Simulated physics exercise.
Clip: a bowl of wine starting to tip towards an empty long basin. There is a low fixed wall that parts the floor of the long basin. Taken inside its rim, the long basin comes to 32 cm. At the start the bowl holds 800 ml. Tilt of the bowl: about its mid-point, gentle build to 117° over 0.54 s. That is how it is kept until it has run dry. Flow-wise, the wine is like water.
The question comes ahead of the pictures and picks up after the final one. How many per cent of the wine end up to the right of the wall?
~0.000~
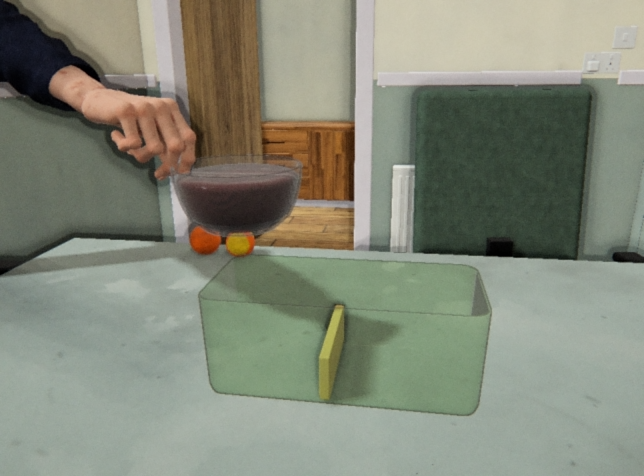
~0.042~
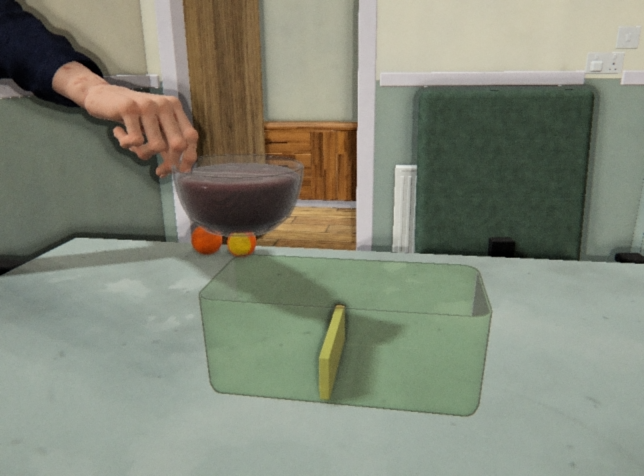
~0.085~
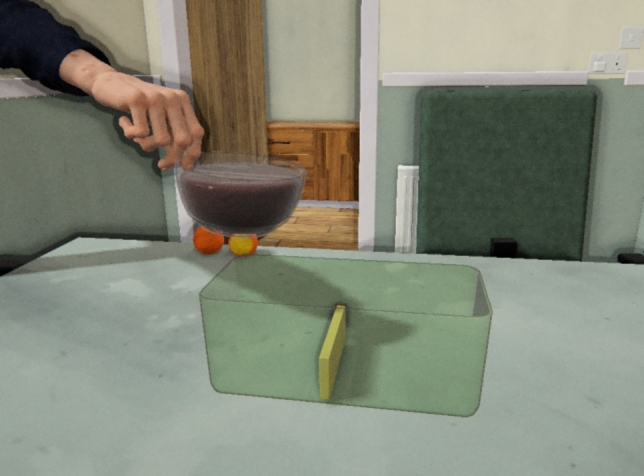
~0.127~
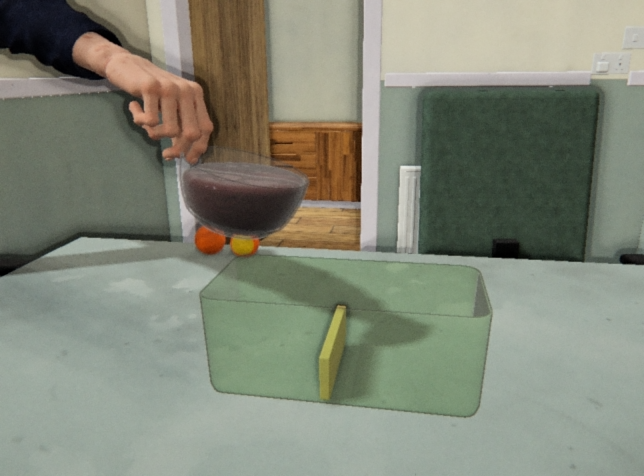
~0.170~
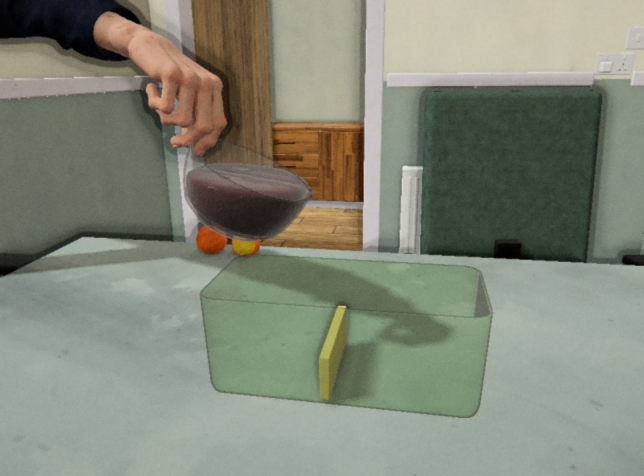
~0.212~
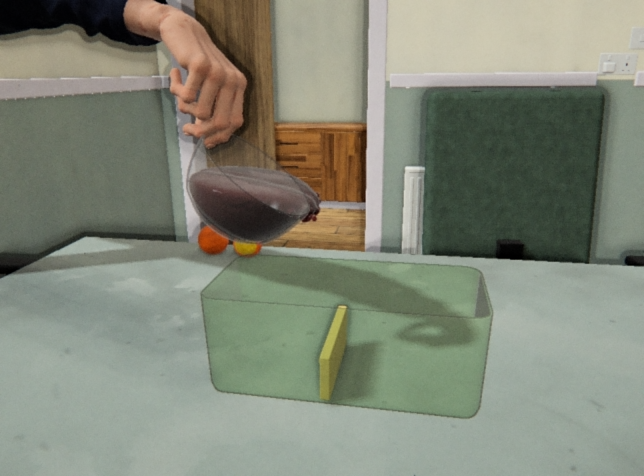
About 46 per cent.
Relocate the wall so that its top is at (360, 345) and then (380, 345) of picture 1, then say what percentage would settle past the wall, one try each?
Try 1: 30 %; try 2: 20 %.
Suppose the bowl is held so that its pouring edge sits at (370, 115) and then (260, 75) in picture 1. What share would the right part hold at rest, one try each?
Respectively about 85 and 30 percent.
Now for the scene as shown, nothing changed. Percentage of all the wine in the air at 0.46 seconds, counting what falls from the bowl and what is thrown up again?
Roughly 16 percent.
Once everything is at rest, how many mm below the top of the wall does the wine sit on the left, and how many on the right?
Left 36 mm, right 42 mm.
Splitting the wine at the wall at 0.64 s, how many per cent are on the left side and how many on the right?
Left about 50, right about 44.
Then, 0.46 s in, the tilt is 111° and 7 per cent is still to pour, 33 is left of the wall and 43 right of it.
Then, 0.64 s in, the tilt is 117° and 0 per cent is still to pour, 50 is left of the wall and 44 right of it.
Then, 0.83 s in, the tilt is 117° and 0 per cent is still to pour, 51 is left of the wall and 45 right of it.
Then, 1.04 s in, the tilt is 117° and 0 per cent is still to pour, 51 is left of the wall and 46 right of it.
Finally, 51 per cent lies left of the wall, 46 right of it and 3 outside.
